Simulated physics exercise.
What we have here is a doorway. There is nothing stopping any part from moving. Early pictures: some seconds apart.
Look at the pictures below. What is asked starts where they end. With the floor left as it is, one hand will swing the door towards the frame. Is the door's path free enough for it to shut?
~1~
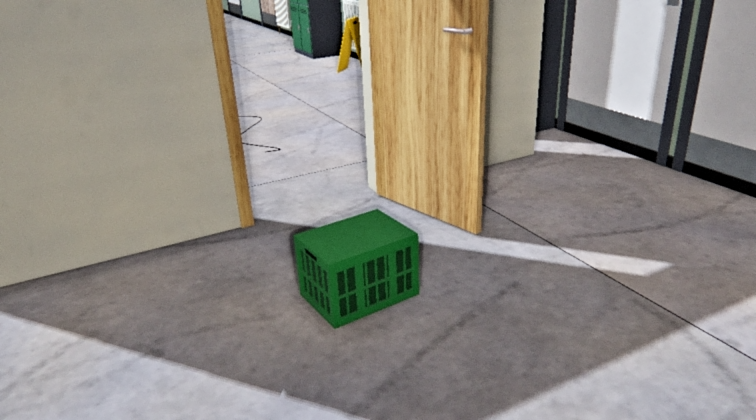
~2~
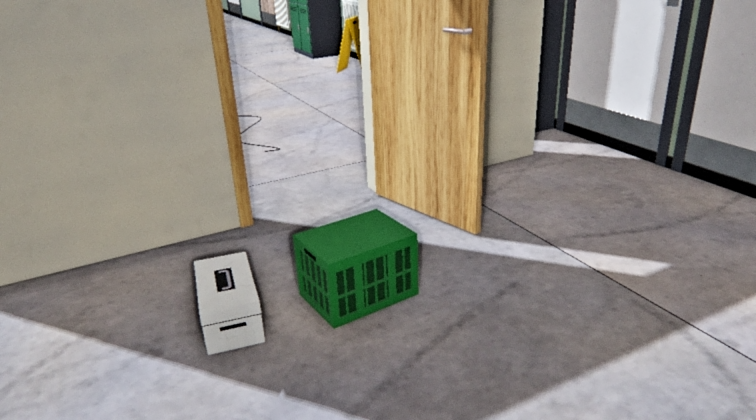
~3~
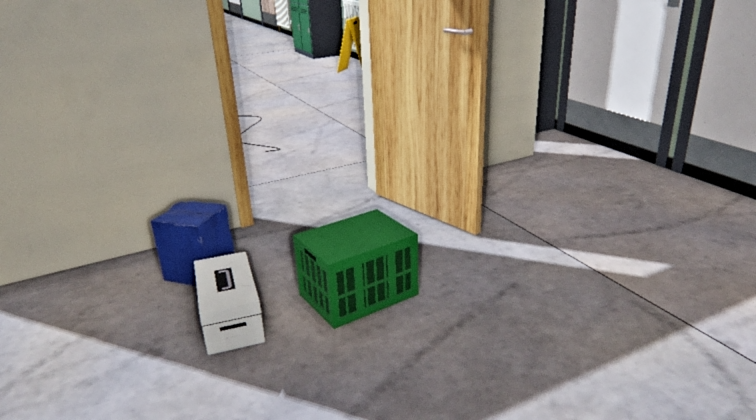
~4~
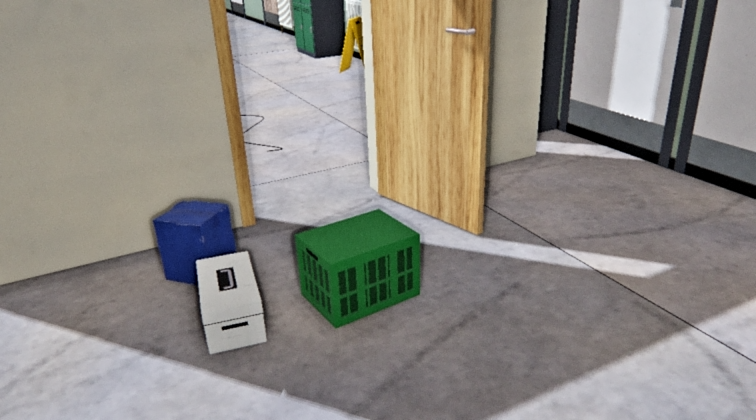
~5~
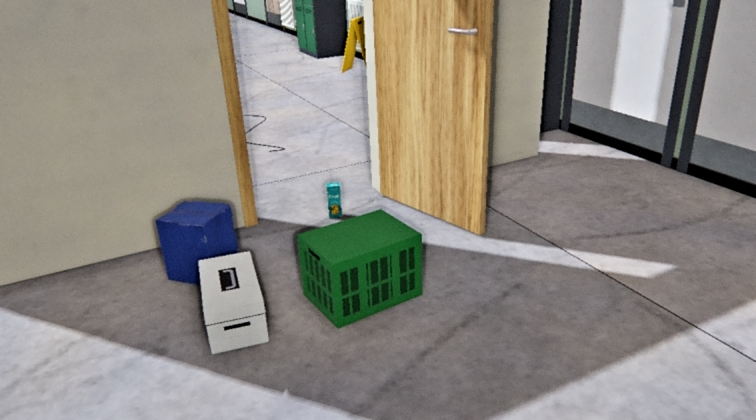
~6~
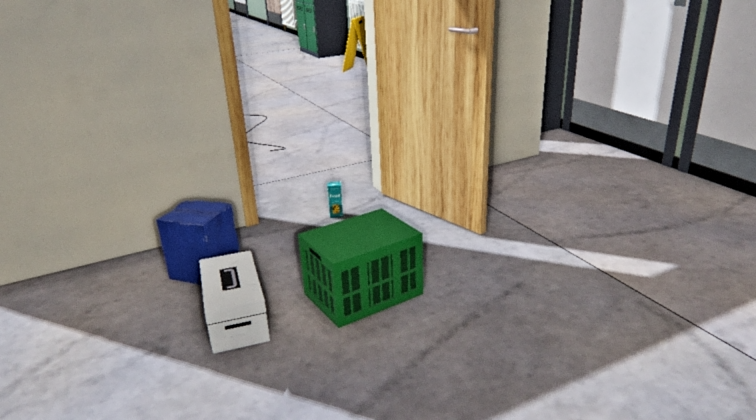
My guess is that the door will fill its doorway.
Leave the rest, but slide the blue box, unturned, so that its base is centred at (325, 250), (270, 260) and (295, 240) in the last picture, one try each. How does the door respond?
Try 1 - swings fully home; try 2 - swings fully home; try 3 - gets caught.
Then, 1.00 s later than the last frame, door 83° open.
Then, 1.90 s later than the last frame, door 47° open.
Then, 2.50 s later than the last frame, door 22° open; turquoise carton moved a little near (330, 198).
Then, 2.90 s later than the last frame, door 6° open; turquoise carton moved well along near (321, 193).
When it is over, door 0° open; moved from the start, turquoise carton; the other 3 as before. End places, in pixels of the last picture, turquoise carton near (319, 190).
